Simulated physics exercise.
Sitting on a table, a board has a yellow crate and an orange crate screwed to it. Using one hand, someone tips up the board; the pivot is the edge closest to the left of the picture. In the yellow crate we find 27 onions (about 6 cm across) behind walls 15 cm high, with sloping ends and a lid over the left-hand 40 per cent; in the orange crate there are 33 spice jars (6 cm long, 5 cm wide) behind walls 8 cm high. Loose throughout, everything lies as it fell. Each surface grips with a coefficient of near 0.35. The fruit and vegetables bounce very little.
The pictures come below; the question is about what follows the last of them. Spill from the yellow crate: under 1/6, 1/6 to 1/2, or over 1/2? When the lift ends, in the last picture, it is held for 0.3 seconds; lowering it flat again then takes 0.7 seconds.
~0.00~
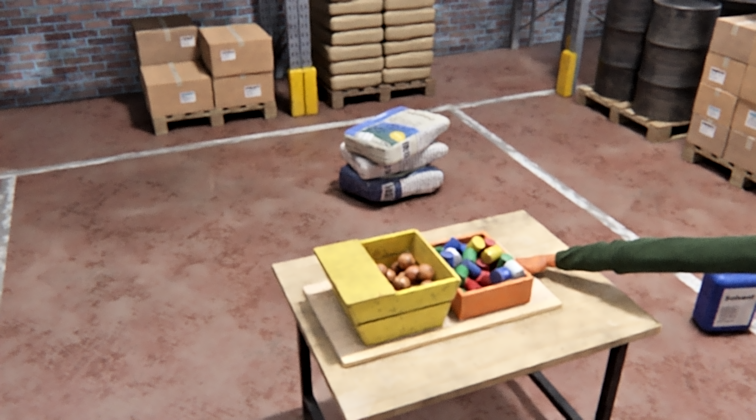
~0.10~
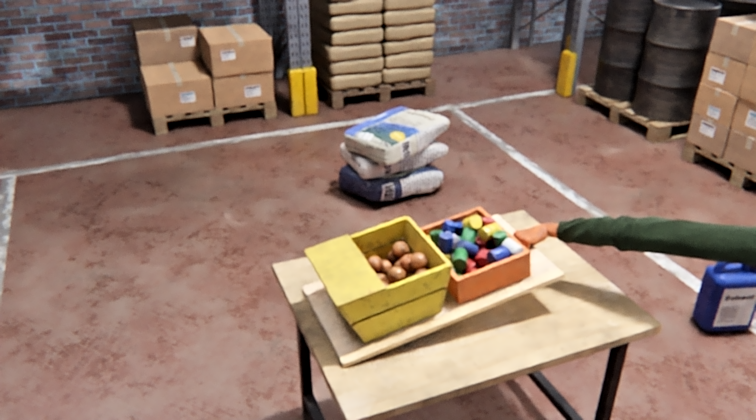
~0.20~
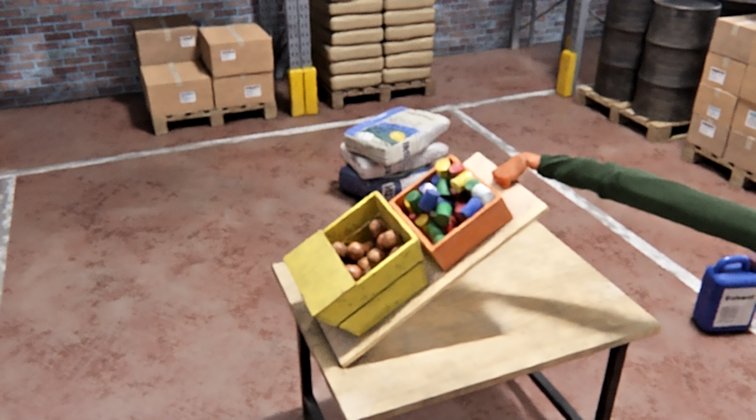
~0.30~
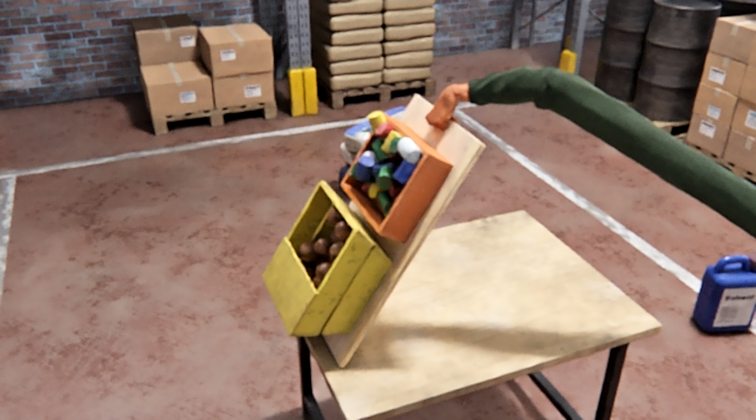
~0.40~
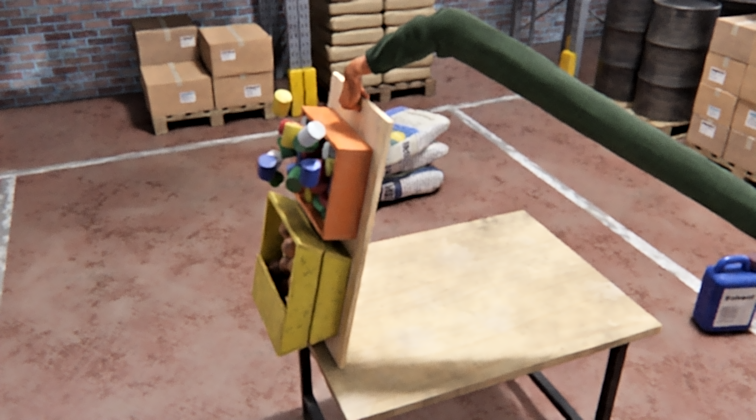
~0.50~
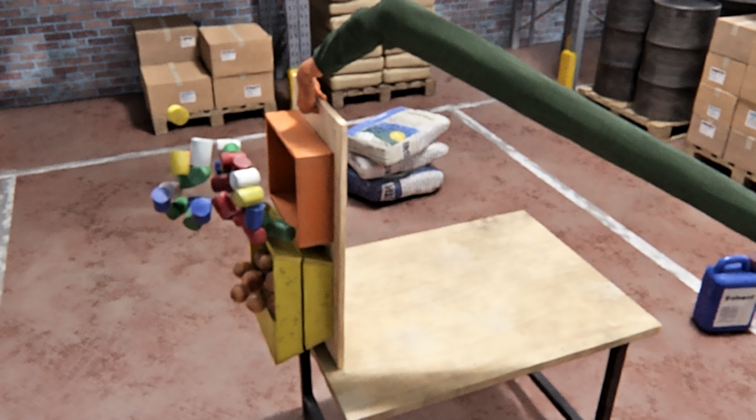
I would predict the loss comes to one-in-six to half.
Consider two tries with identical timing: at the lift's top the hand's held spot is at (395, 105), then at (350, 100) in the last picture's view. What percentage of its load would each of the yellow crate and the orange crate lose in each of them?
First try, then second: The yellow crate sheds 10 then 20 per cent, and the orange crate sheds 80 then 100 per cent.
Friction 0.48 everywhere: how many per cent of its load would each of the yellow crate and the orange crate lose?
Then yellow crate 20, orange crate 100 per cent.
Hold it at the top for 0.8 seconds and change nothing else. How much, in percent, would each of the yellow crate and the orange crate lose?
That would cost yellow crate 30 per cent of its load and orange crate 100 per cent.
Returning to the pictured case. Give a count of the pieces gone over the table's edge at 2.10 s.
Estimate - about 40 in total.
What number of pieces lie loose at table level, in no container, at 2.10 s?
Piece count: Roughly 0.
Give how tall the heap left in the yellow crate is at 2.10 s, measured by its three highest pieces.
11 centimetres high, more or less.
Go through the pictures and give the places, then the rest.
In the first frame (places track the rim corner closest to us here), yellow crate (351, 305); orange crate (465, 294); tipped 0°; all still inside.
In the second frame, yellow crate (341, 306); orange crate (460, 278); tipped 9°.
In the third frame, yellow crate (318, 314); orange crate (434, 247); tipped 31°.
In the fourth frame, yellow crate (294, 332); orange crate (380, 229); tipped 57°.
In the fifth frame, yellow crate (281, 351); orange crate (323, 235); tipped 79°; 12 out, the lowest jar at (272, 175).
In the sixth frame, yellow crate (278, 360); orange crate (298, 243); tipped 88°; 37 out, the lowest onion at (242, 270).
After 0.76 s, tilt 88°; the yellow crate is down by 8 of 27 and the orange crate is down by 33 of 33.
After 1.08 s, tilt 57°; the yellow crate is down by 8 of 27 and the orange crate is down by 33 of 33.
After 1.53 s, tilt 0°; the yellow crate is down by 8 of 27 and the orange crate is down by 33 of 33.
Outcome (at 2.10 s), the yellow crate is down by 8 of 27 and the orange crate is down by 33 of 33. Asked share, 8 of 27, 30 per cent.
